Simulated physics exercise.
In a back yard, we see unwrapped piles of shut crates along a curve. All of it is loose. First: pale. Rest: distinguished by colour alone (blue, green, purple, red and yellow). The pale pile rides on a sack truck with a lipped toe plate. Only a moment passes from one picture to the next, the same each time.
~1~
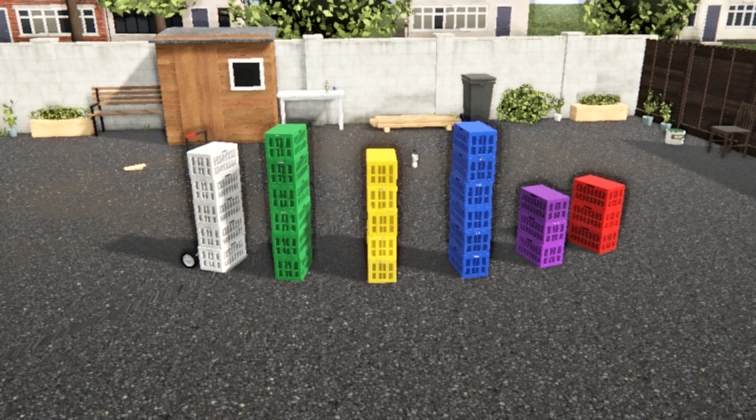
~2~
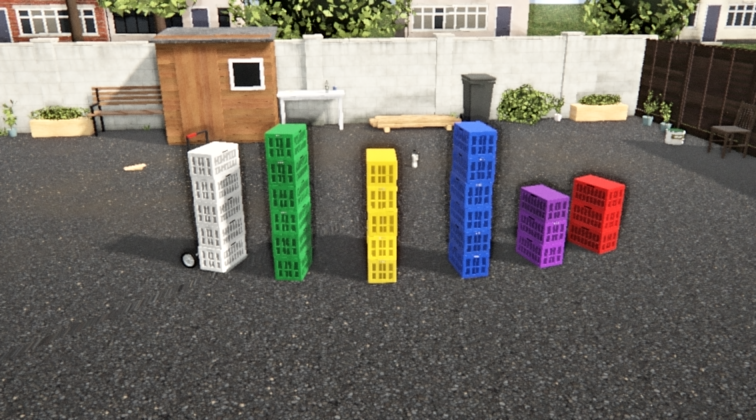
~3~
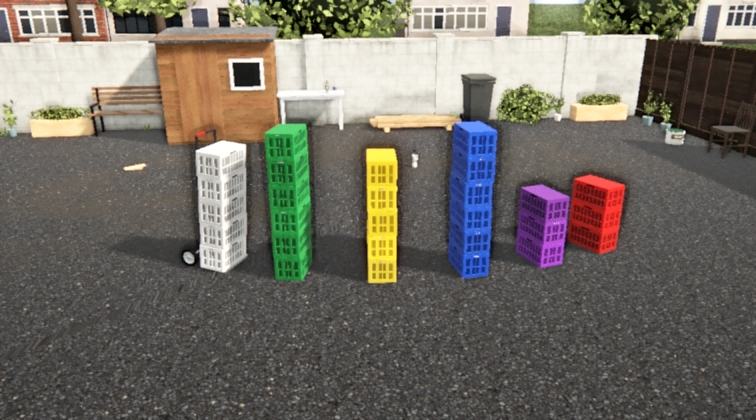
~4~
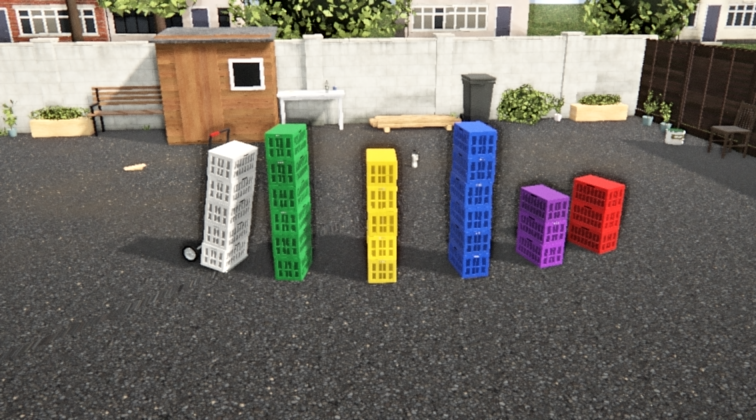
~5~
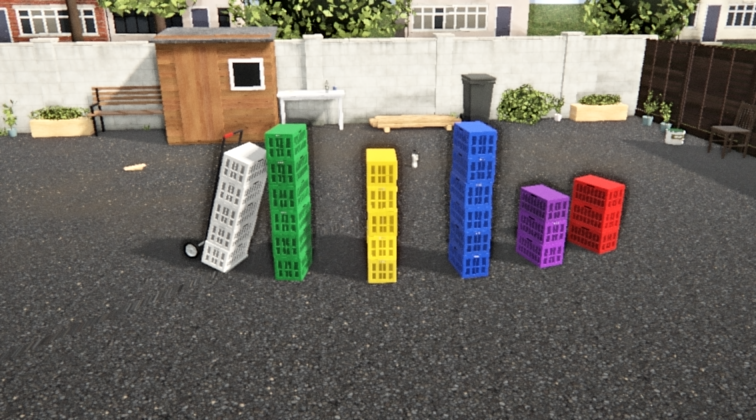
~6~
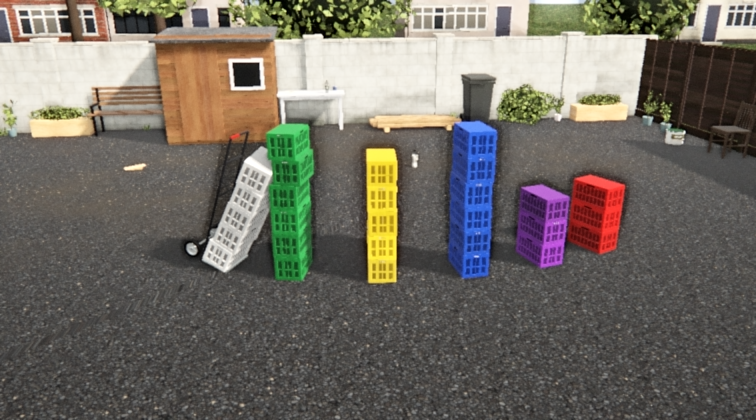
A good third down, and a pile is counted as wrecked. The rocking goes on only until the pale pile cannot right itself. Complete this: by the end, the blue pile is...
By the end the blue pile is down.
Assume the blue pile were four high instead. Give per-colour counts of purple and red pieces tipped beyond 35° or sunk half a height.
Colour by colour, the counts come to purple 2 and red 2.
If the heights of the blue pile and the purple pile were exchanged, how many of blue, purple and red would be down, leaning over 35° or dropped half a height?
Pieces down at the end - blue: 2, purple: 6, red: 3.
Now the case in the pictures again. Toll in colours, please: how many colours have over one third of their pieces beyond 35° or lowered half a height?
Tallying it up by colour gives 5.
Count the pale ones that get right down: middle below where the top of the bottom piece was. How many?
Total: 4.
Soon, 5 of the pale pile down; none of the 6 blue crates down (6 of 23 in all colours); top blue crate unmoved; top green crate tipped clearly, about its own height lower.
A while on, 5 of the pale pile down; 5 of the 6 blue crates down (15 of 23 in all colours); top blue crate tipped steeply, some three heights lower; top green crate on its side.
Finally, 5 of the pale pile down; 5 of the 6 blue crates down (20 of 23 in all colours); top blue crate on its side; top yellow crate on its side. Seen by the last camera, middles, top blue crate near (542, 254), top yellow crate near (524, 262).
